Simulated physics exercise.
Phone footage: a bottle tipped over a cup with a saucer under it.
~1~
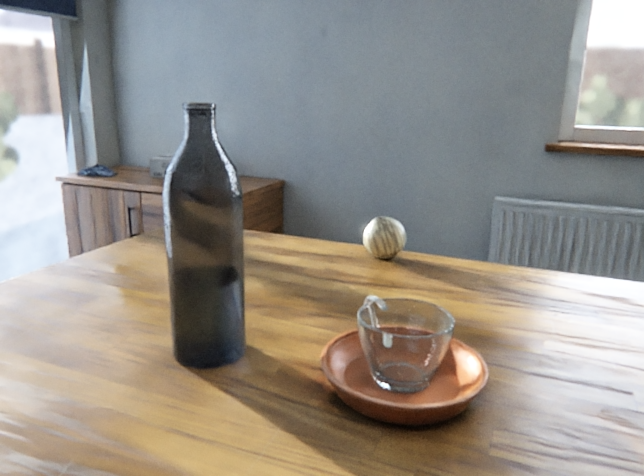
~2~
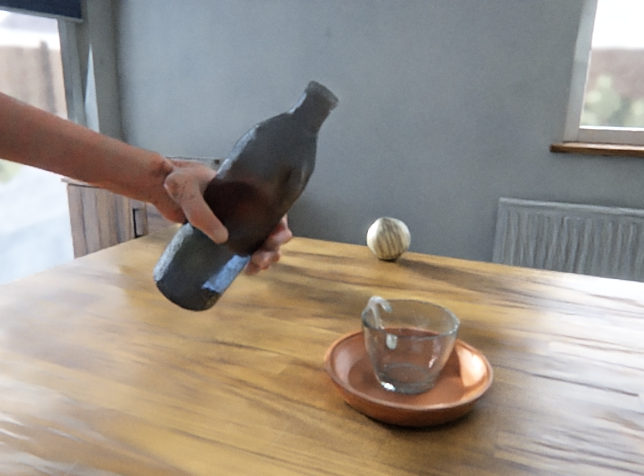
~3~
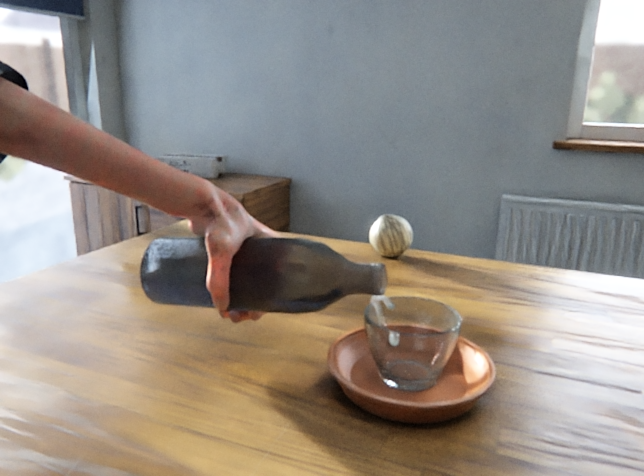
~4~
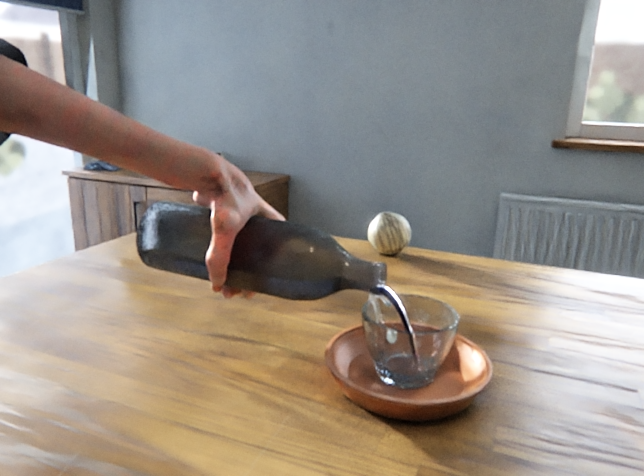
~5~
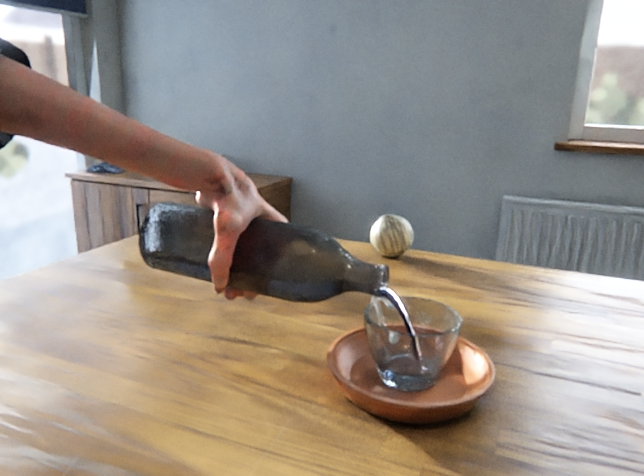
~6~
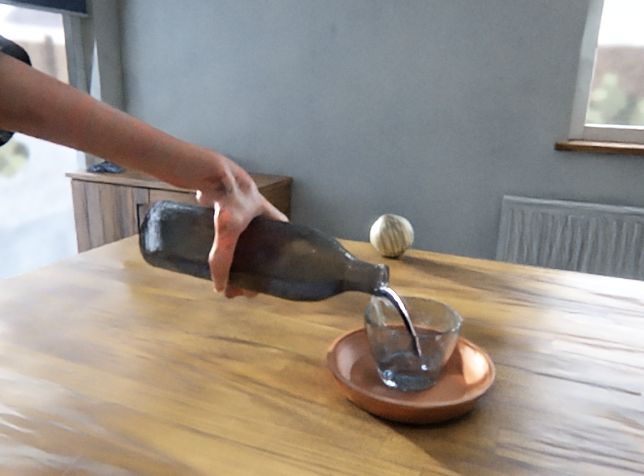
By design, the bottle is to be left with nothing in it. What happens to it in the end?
Result: Cup and saucer.
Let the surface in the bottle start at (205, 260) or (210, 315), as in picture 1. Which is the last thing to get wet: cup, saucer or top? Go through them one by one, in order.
In that order: Reaches the saucer, no farther than the cup.
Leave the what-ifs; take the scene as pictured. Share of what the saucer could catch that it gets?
Reading: Some 30 in a hundred.
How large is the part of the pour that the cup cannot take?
That comes to roughly 25 per cent of it.
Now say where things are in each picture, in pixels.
At the start; bottle (205, 232) about a third full; cup (404, 344) empty; saucer (380, 407) dry, in the first frame.
A hand has the bottle; bottle (250, 196) tipped 40° with all of its load; cup (408, 345) empty, in the second frame.
The bottle is tipped; bottle (266, 275) tipped 85° with all of its load; cup (410, 343) empty, in the third frame.
The stream is running; bottle (265, 255) tipped 90° with nearly all of its load; cup nearly empty, surface at (406, 360), in the fourth frame.
The stream is running; bottle (267, 258) tipped 90° with nearly all of its load; cup (410, 343) about a quarter full, in the fifth frame.
The stream is running; bottle (267, 256) tipped 95° with nearly all of its load; cup about a third full, surface at (410, 353); saucer (386, 405) dry, in the sixth frame.
Shortly, the cup is about three quarters full; the saucer is dry.
Then, the cup is full to the brim; the saucer is wet, with room to spare.
At the finish, the cup is full to the brim; the saucer is wet, with room to spare.
